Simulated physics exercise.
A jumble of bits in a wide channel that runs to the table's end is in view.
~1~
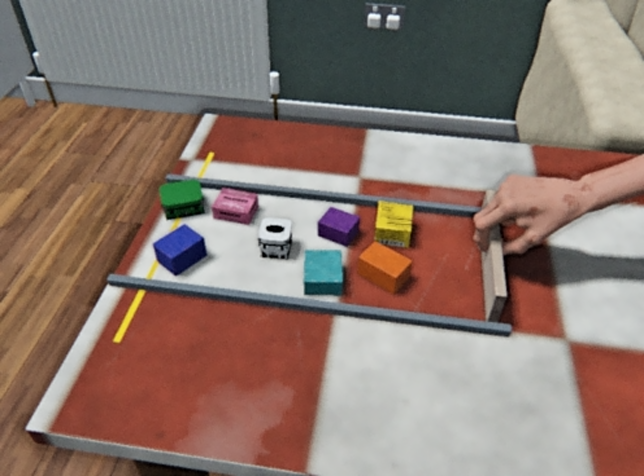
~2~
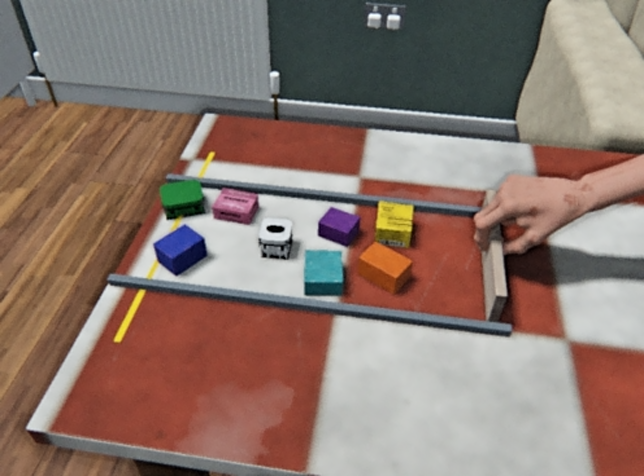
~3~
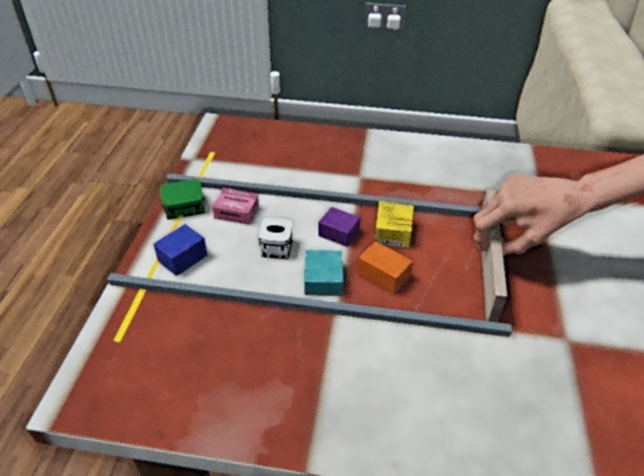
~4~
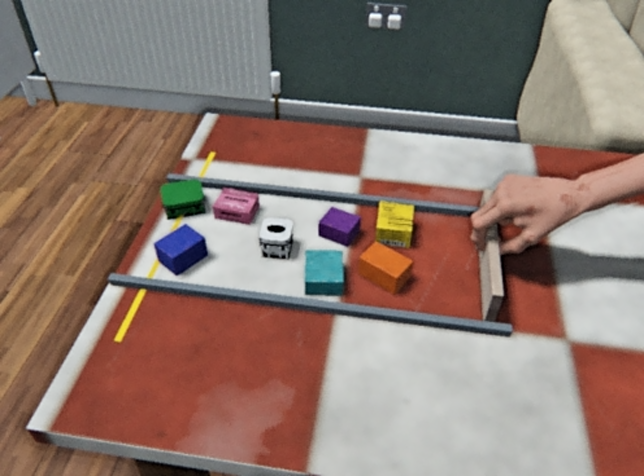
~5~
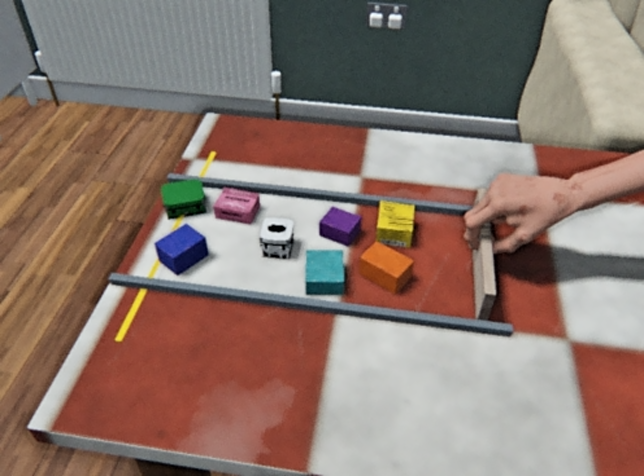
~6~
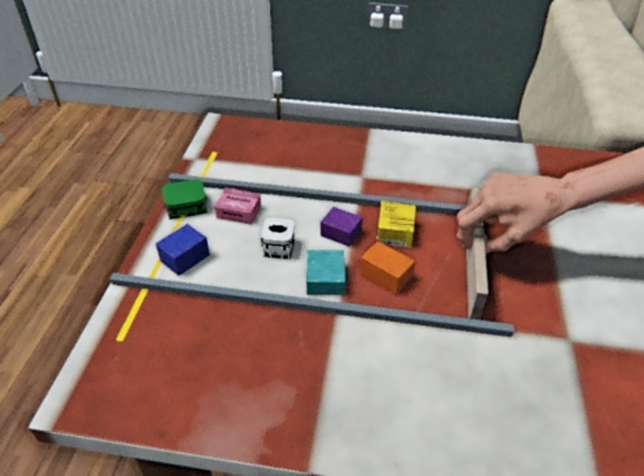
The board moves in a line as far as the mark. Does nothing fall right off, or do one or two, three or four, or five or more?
Five or more fall off.
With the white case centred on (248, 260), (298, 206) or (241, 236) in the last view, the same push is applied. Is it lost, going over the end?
The white case goes off; goes off; goes off.
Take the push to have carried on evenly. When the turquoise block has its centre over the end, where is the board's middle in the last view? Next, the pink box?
First it's close to (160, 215), next close to (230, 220).
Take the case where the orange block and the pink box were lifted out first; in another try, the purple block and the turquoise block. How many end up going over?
4 in the first try, 3 in the second.
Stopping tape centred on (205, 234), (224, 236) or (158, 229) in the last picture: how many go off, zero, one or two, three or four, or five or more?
One after another: One or two, 1 or 2, five or over.
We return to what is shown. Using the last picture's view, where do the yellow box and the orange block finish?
Final positions: Near (171, 197); near (160, 223).
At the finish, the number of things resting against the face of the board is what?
Contact count: 3.
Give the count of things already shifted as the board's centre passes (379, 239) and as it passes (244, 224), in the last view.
Moved so far: 4, later 8.
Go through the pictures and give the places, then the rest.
The first frame shows green case (182, 200); blue block (180, 250); pink box (236, 206); board (491, 253); tape (172, 231).
The second frame shows blue block (181, 250); yellow box (394, 224).
The third frame shows pink box (236, 206); board (492, 253).
The fourth frame shows green case (183, 200); turquoise block (324, 272).
The fifth frame shows blue block (182, 249); white case (277, 238).
The sixth frame shows green case (185, 200); blue block (183, 249); pink box (238, 206); board (475, 251); tape (175, 231).
A little later, none off yet; green case at rest near (185, 200); blue block at rest near (183, 249); pink box at rest near (238, 206).
Next, none off yet; green case shifted about its own width near (154, 194); blue block moving near (174, 250); pink box shifted about its own width near (191, 199).
When it is over, the number that fall off is five or more; down, purple block, white case, pink box, blue block and green case.
